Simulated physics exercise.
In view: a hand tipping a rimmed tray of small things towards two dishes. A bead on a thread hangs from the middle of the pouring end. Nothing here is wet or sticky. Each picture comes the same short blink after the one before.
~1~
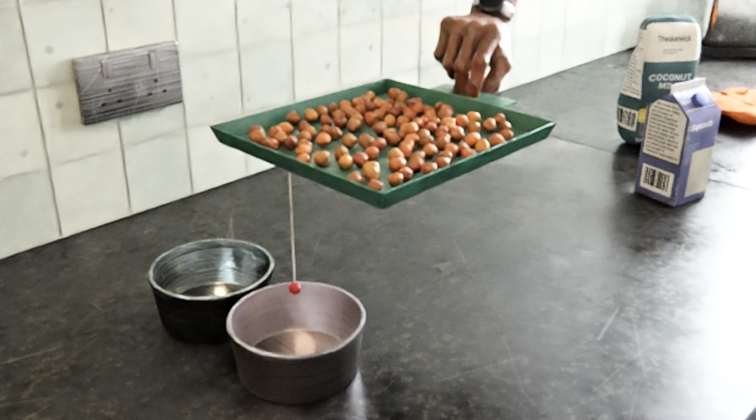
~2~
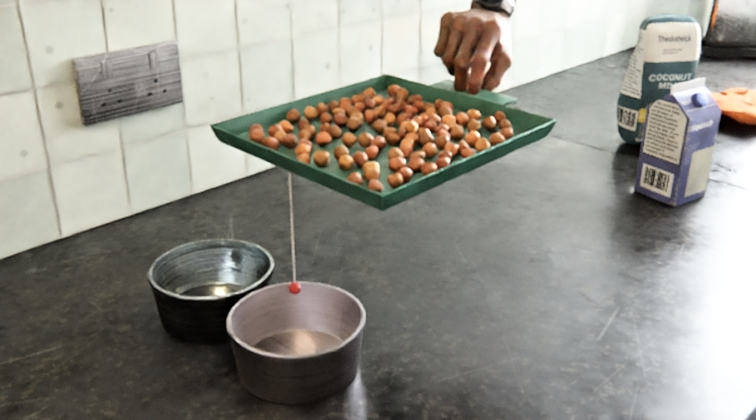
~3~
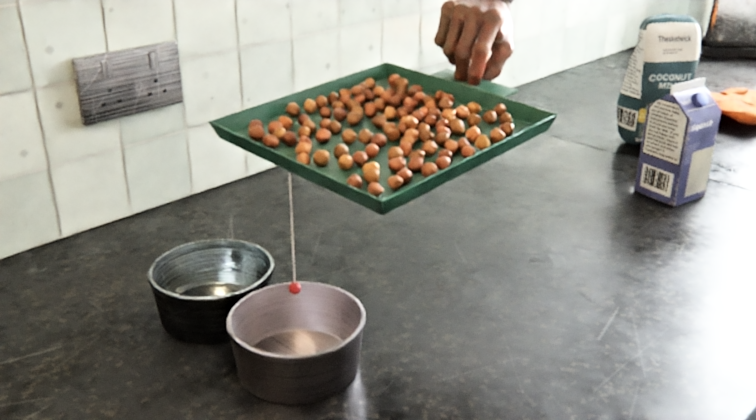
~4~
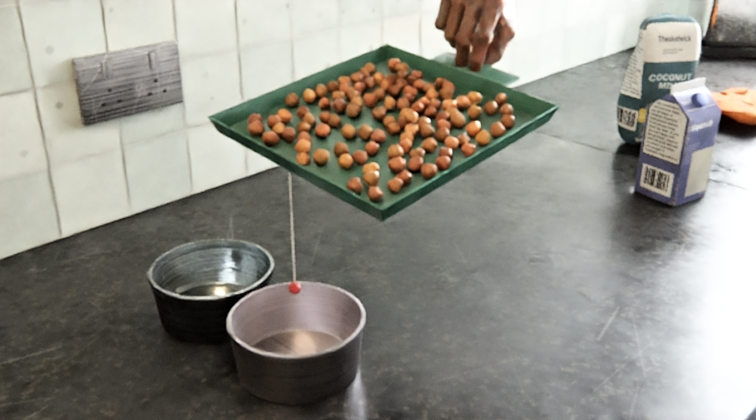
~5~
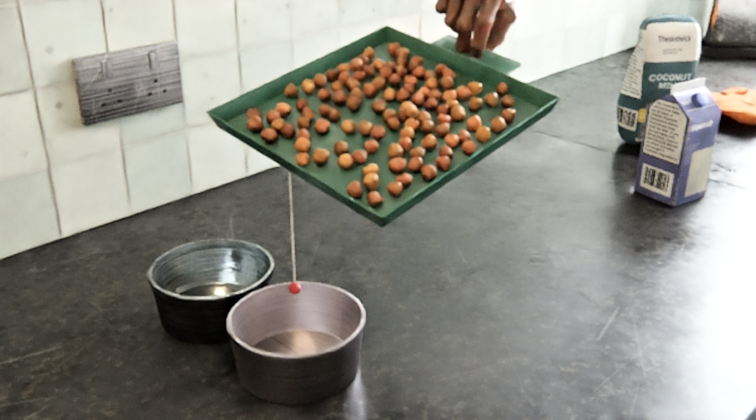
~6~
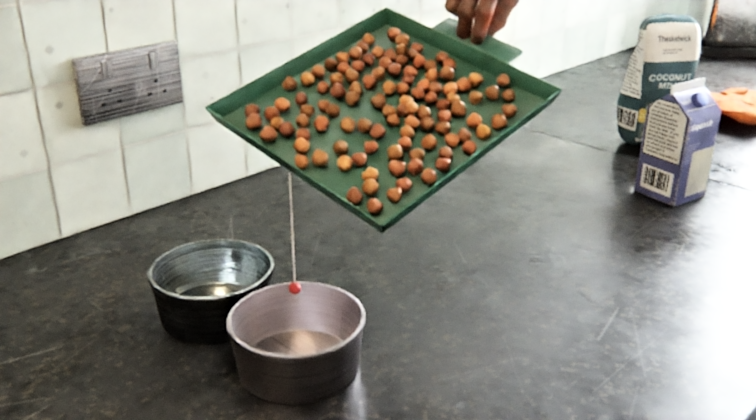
A hand at the top holds a green square tray of brown hazelnuts above a dark countertop, seen from slightly above by a still camera. Below sit a dark dish at left and a greyish-mauve one nearer, beneath a red bead on a thread, with cartons behind at right and pale wall tiles. The tray starts level, then its handle side rises steadily, its near right corner dips, and the nuts shift slightly.
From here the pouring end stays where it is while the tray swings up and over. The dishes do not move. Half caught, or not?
They take under half between them.
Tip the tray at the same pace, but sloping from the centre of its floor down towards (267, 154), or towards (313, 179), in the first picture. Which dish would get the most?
In turn: Left; the right dish.
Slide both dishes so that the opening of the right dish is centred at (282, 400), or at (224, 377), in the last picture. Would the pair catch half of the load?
At the first place below a half, at the second not half.
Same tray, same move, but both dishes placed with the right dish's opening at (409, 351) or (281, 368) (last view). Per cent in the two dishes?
In turn 80 and 20 in a hundred.
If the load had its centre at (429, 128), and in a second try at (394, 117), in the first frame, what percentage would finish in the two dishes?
Roughly 20 per cent, and 10 per cent.
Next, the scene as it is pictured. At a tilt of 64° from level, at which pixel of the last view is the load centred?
Roughly at (380, 146).
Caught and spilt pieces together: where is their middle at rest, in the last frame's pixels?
Roughly at (377, 410).
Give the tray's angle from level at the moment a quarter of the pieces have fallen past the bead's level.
At about 90°.
Just after the last frame, tray tipped steeply; almost all on the tray; just a few in the air.
A moment on, tray tipped past a quarter turn; about a tenth on the tray; roughly a quarter in the right dish; roughly two thirds outside both; about a tenth in the air.
Further on, tray tipped past a quarter turn; roughly a quarter in the right dish; the larger part outside both.
When it is over, tray tipped past a quarter turn; roughly a quarter in the right dish; not one in the left dish; the larger part outside both.
